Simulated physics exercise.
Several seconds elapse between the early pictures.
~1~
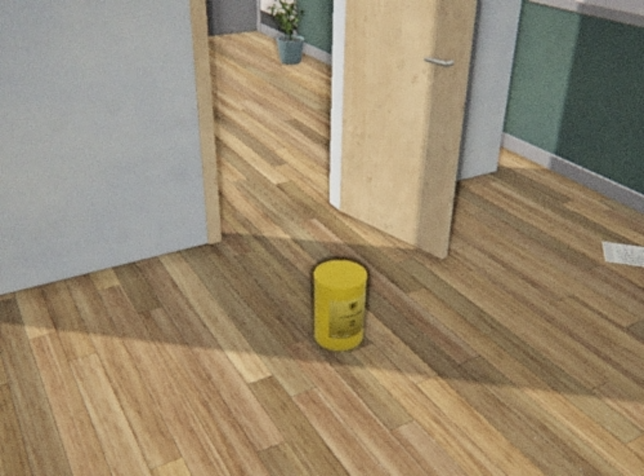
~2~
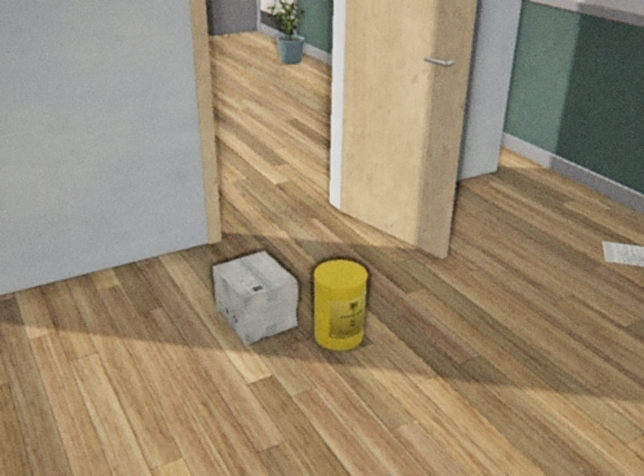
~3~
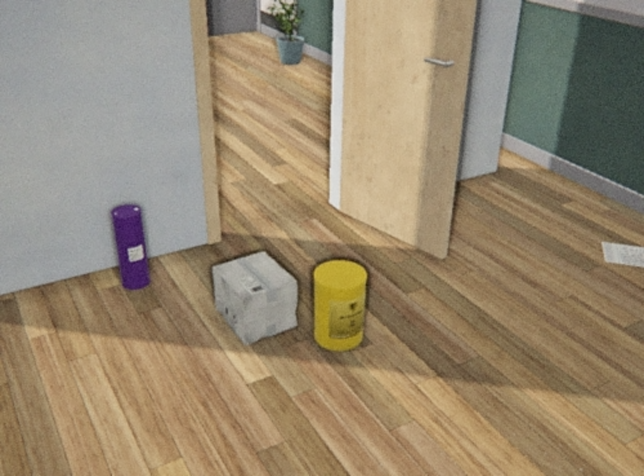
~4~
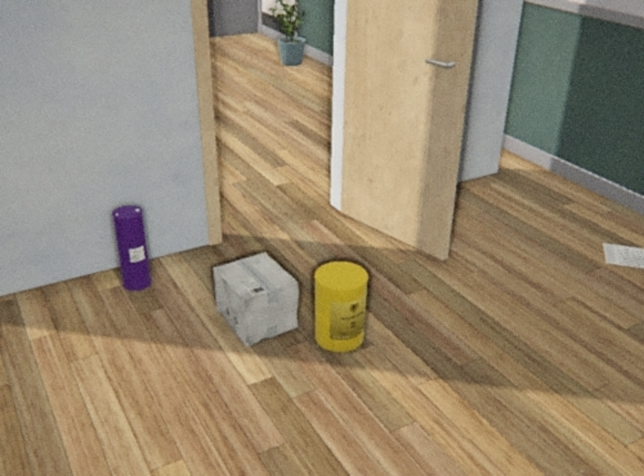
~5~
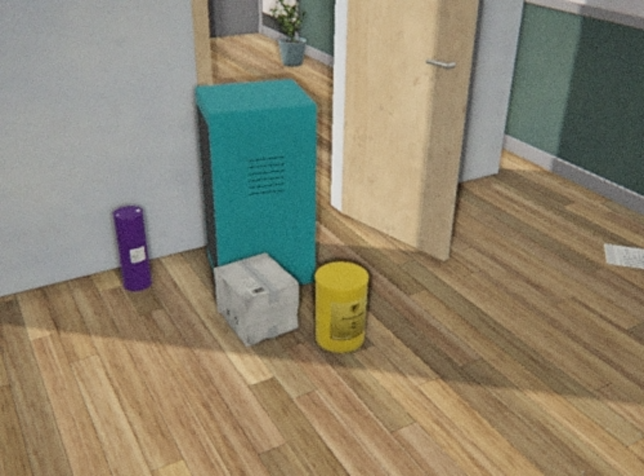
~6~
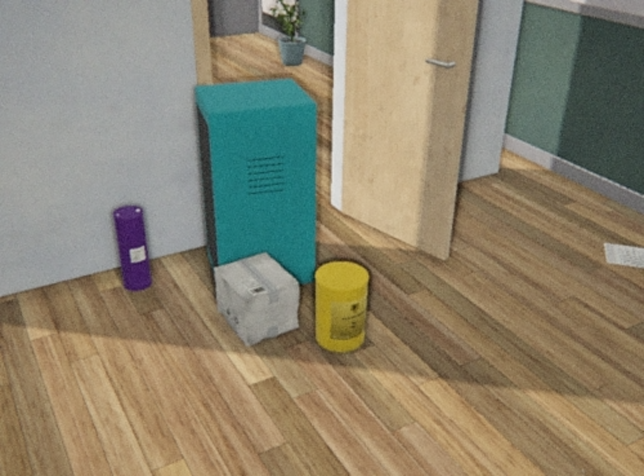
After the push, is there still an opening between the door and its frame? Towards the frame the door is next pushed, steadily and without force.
Yes.
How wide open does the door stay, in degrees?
Close to 50 degrees, I'd say.
Then, 0.60 s later than the last frame, open by 83°.
Then, 0.90 s later than the last frame, open by 60°.
When it is over, open by 48°; all 4 as before. End places, in pixels of the last picture, turquoise appliance near (255, 188).
